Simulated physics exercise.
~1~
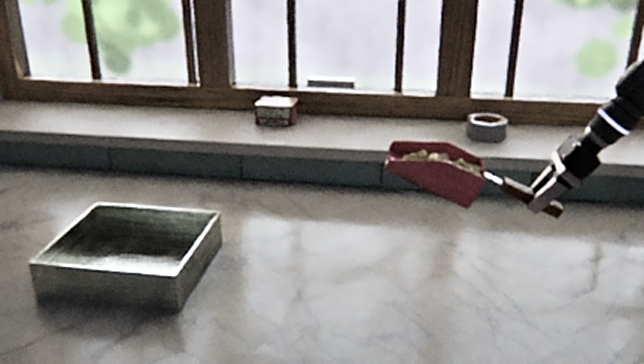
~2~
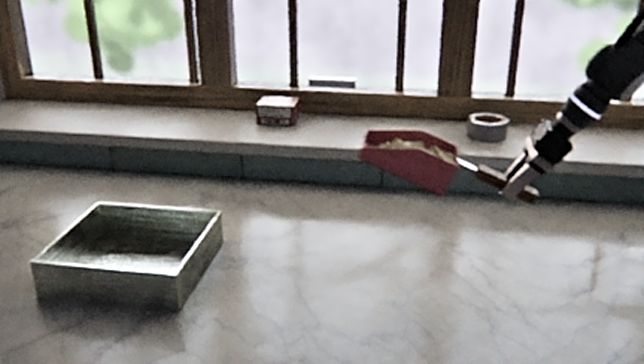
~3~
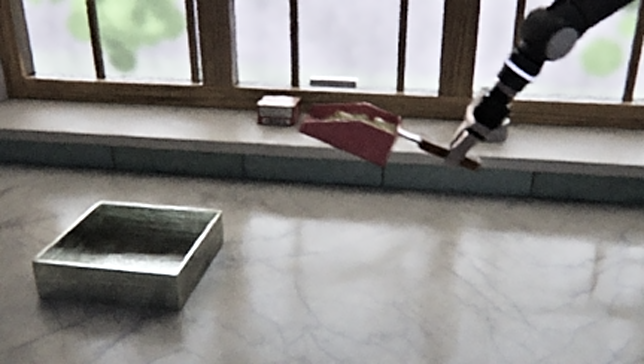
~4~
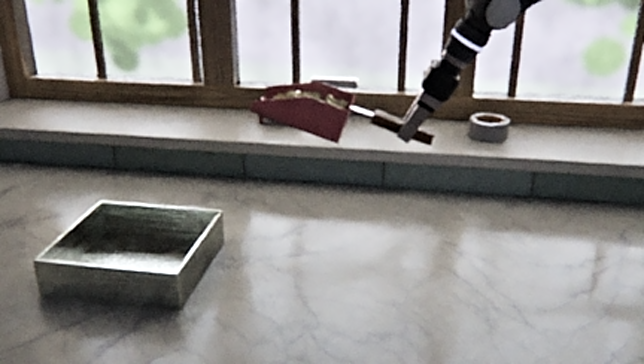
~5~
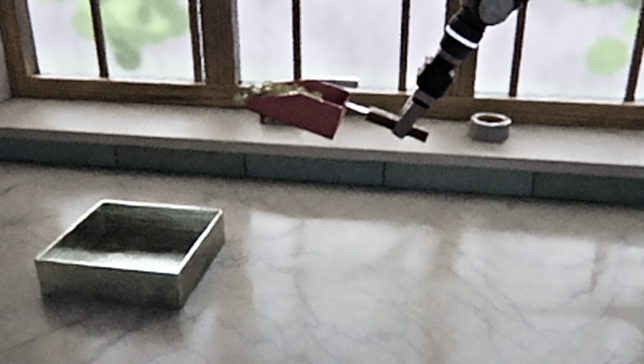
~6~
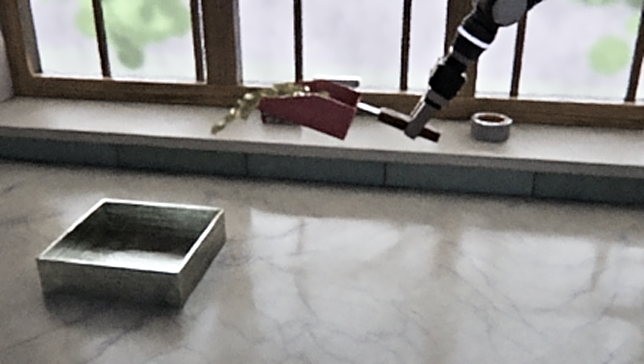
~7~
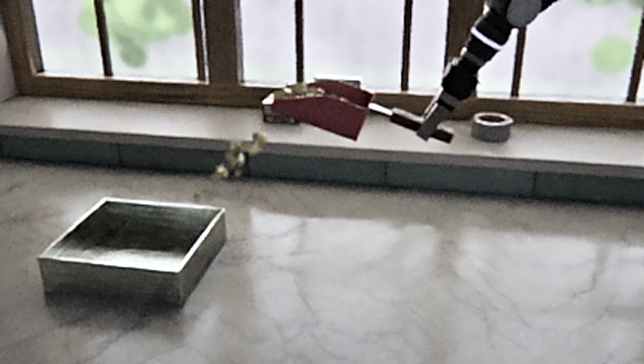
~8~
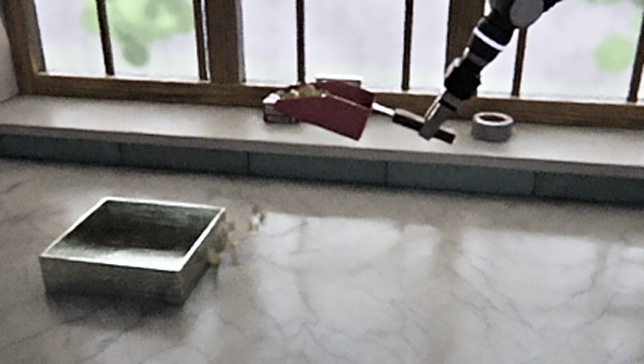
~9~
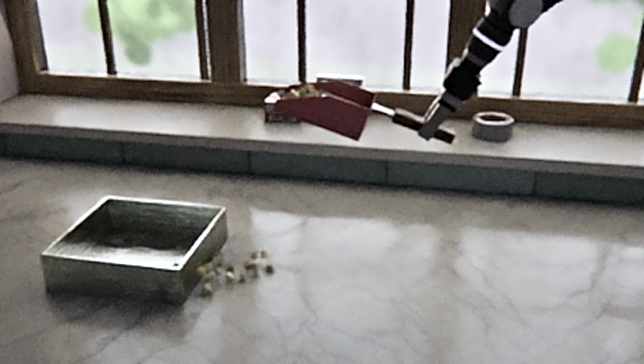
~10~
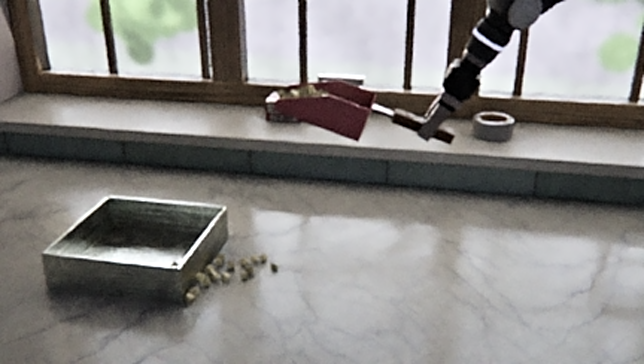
A black robot arm swung a red scoop of small pale chunks leftward along a windowsill, then stopped and drew back slightly as some spilled off the front, mostly landing on the tabletop beside an open square bin while the rest stayed in the scoop.
